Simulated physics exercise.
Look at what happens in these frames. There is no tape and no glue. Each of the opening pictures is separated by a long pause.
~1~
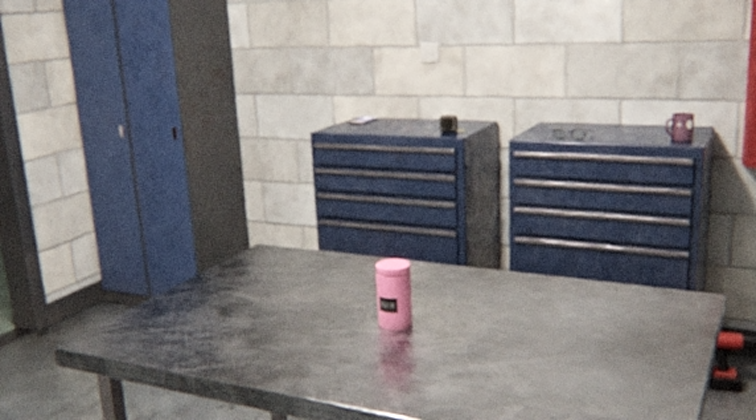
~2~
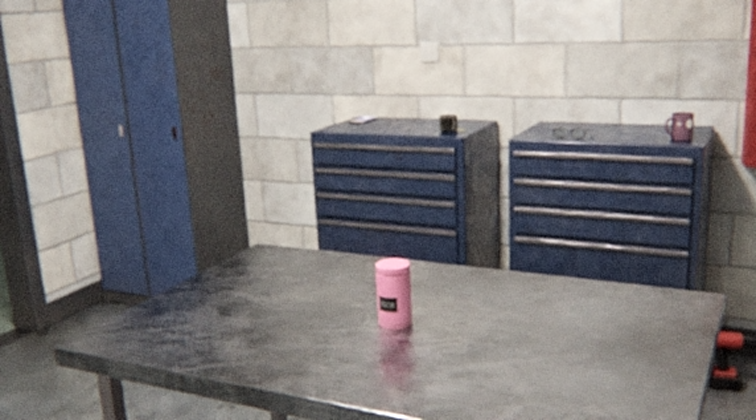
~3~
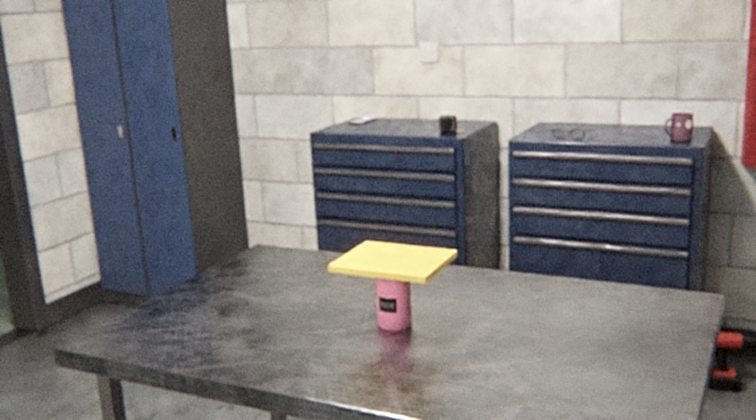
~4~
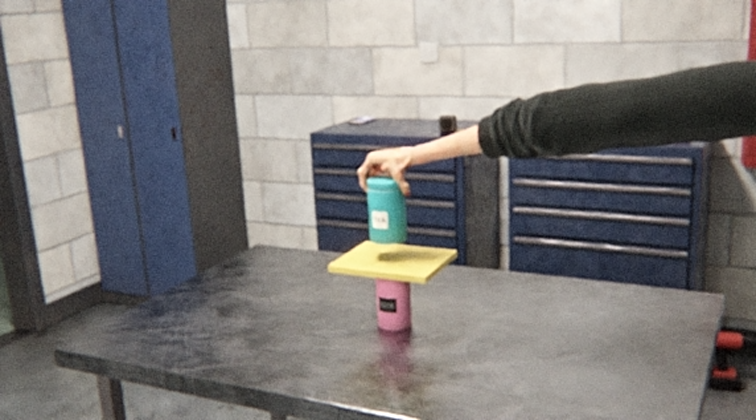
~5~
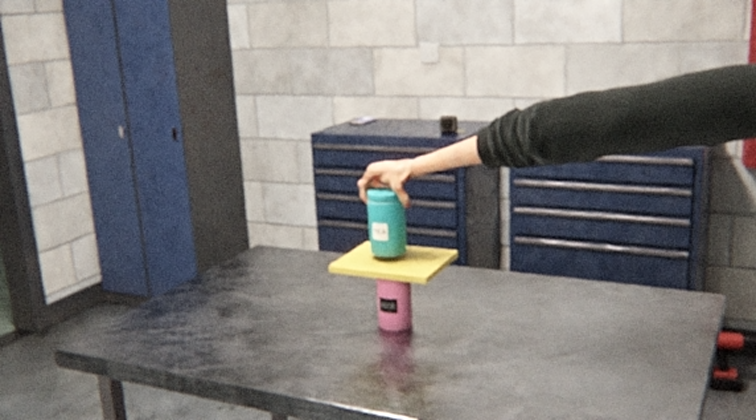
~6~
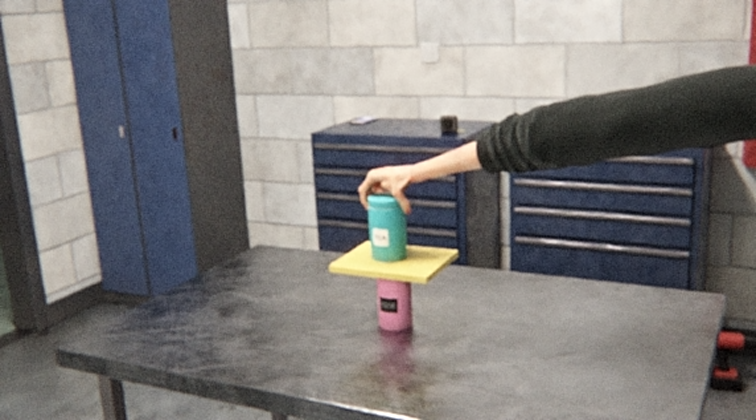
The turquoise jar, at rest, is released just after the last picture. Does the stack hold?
I reckon the stack bears the weight fine.
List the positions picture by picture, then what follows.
In the first picture, the last thing is not in view yet.
In the second picture, the last thing is not in view yet.
In the third picture, the last thing is not in view yet; yellow board (394, 261).
The fourth picture shows on its way; turquoise jar (387, 210); yellow board (394, 261).
The fifth picture shows on its way; turquoise jar (387, 221); yellow board (394, 261).
The sixth picture shows set down, still held; turquoise jar (388, 227); yellow board (395, 261).
Then, 0.30 s past the last view, nothing moves.
Then, 0.70 s past the last view, turquoise jar resting near (388, 227).
Finally, all 3 still in place. Final places as the last picture's camera would see them, turquoise jar near (388, 227). The stack stays up.
